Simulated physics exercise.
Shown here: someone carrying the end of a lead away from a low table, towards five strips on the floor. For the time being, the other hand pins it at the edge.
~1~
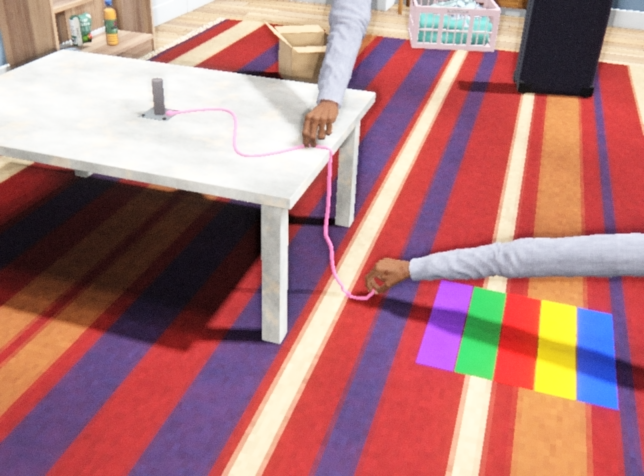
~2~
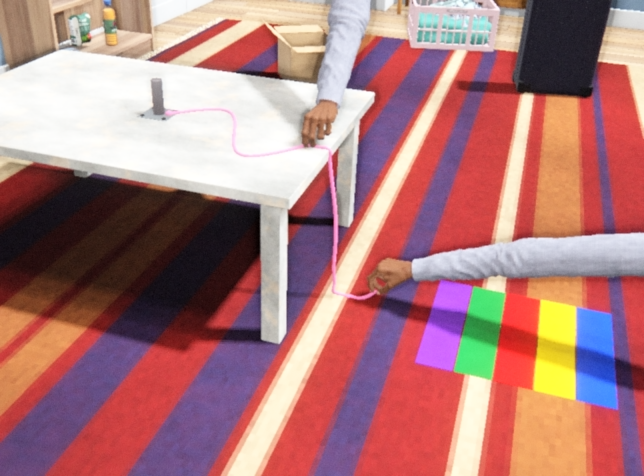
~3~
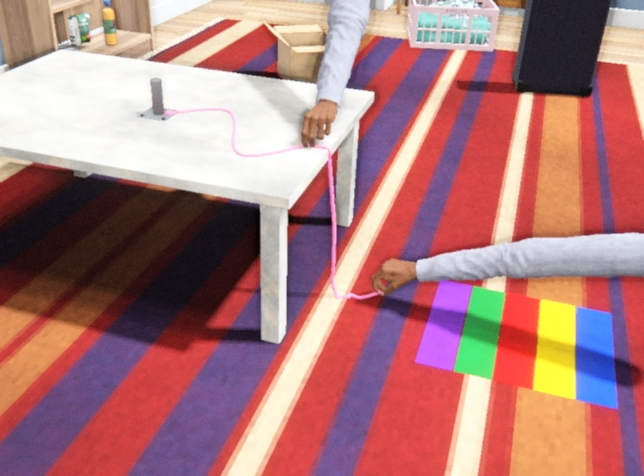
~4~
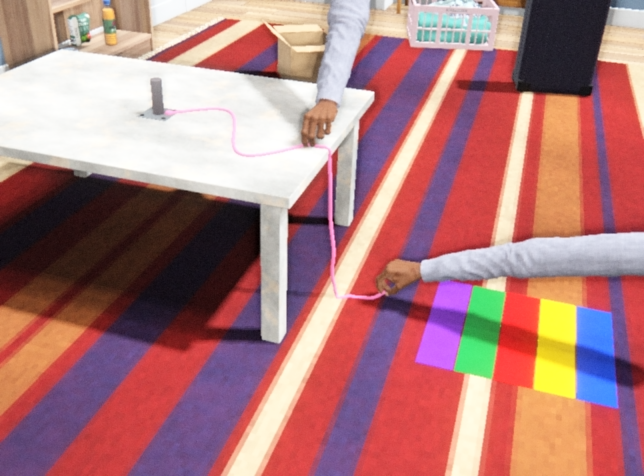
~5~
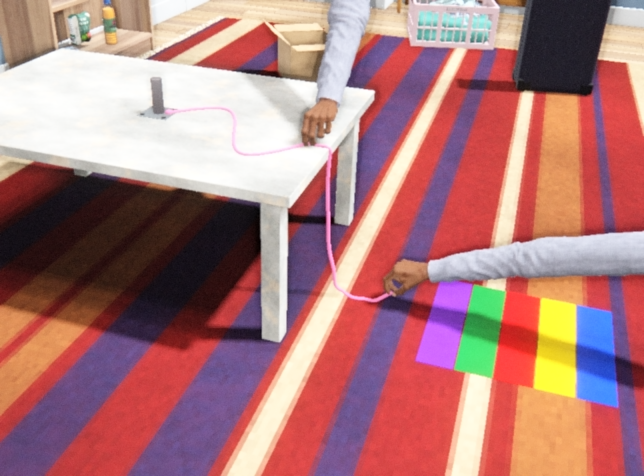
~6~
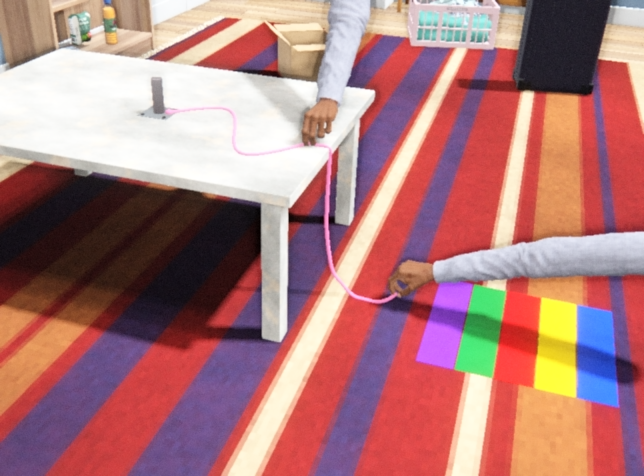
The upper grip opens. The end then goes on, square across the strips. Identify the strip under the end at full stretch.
Strip: Blue.
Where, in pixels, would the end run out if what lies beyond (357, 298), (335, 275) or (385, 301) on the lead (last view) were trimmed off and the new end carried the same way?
Roughly at (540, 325) for the first, (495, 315) for the second and (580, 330) for the third.
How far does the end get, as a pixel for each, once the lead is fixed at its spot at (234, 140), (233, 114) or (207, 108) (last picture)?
Results: (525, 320); (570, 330); (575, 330).
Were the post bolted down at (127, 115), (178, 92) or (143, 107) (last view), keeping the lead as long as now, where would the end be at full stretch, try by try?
First try about (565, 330), second about (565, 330), third about (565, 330).
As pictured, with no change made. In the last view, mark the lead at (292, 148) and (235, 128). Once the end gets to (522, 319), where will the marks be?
Point one: (342, 197); point two: (270, 134).
A little later, end near (522, 319); over red.
Next, end near (568, 329); over yellow.
When it is tight, end near (596, 335); over blue. Over blue.
